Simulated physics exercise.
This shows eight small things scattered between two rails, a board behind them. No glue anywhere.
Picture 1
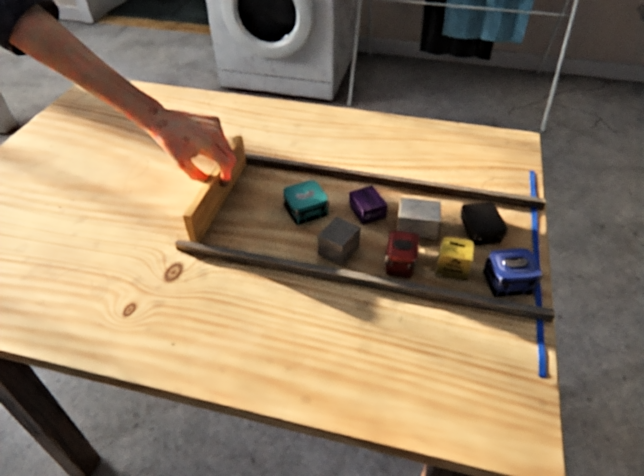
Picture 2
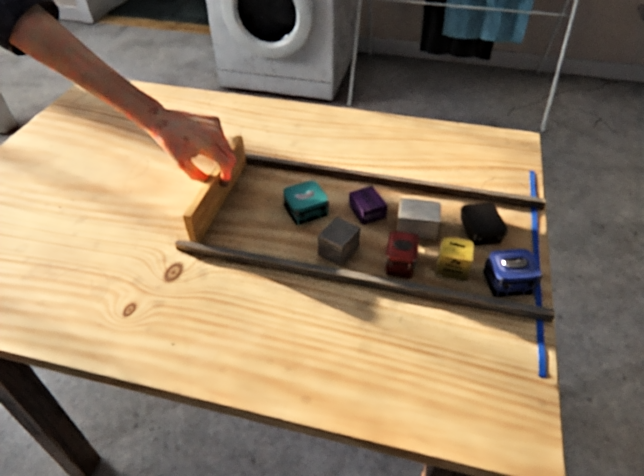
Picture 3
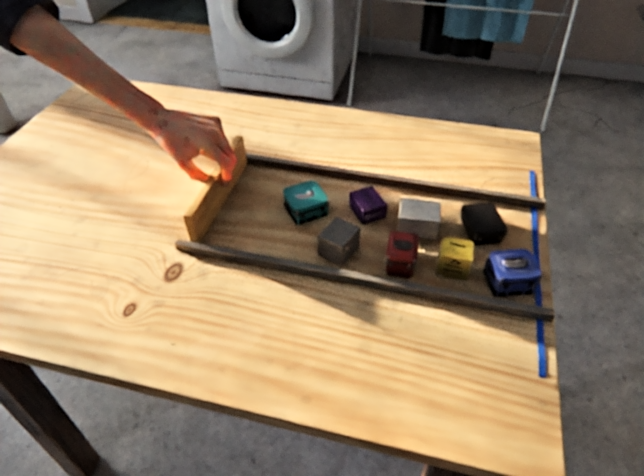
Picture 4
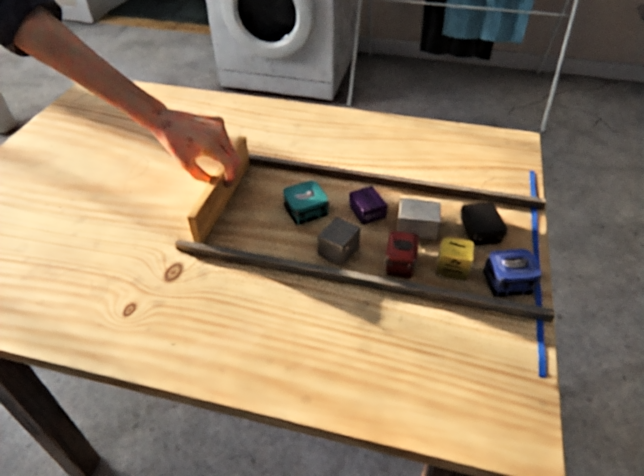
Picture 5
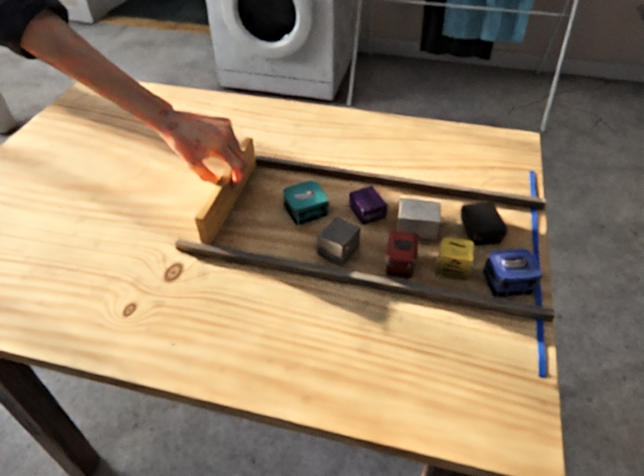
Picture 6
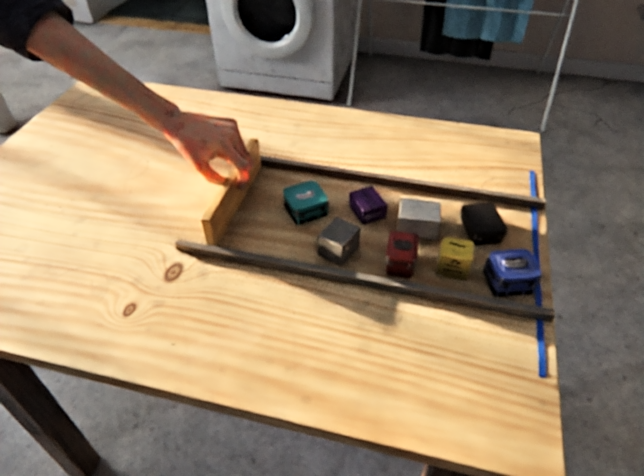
A hand slides a wooden board slightly right between two rails toward small scattered blocks.
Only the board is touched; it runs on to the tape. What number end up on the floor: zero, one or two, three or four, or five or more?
Outcome: The number that fall off is five or more.
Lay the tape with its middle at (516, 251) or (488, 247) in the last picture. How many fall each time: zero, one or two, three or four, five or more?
In that order: Five or over; three to four.
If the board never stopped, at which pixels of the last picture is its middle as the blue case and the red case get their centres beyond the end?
Near (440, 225) and (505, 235).
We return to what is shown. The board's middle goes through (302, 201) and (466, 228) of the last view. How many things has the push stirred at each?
By then 1, and 8.
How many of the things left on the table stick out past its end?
1 of them.
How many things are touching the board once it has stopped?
The number is 1.
A little later, none off yet; blue case at rest near (512, 272); black case at rest near (482, 224); yellow box at rest near (455, 259).
When it is over, the number that fall off is five or more; down, turquoise case, grey block, red case, white block, yellow box, black case and blue case.
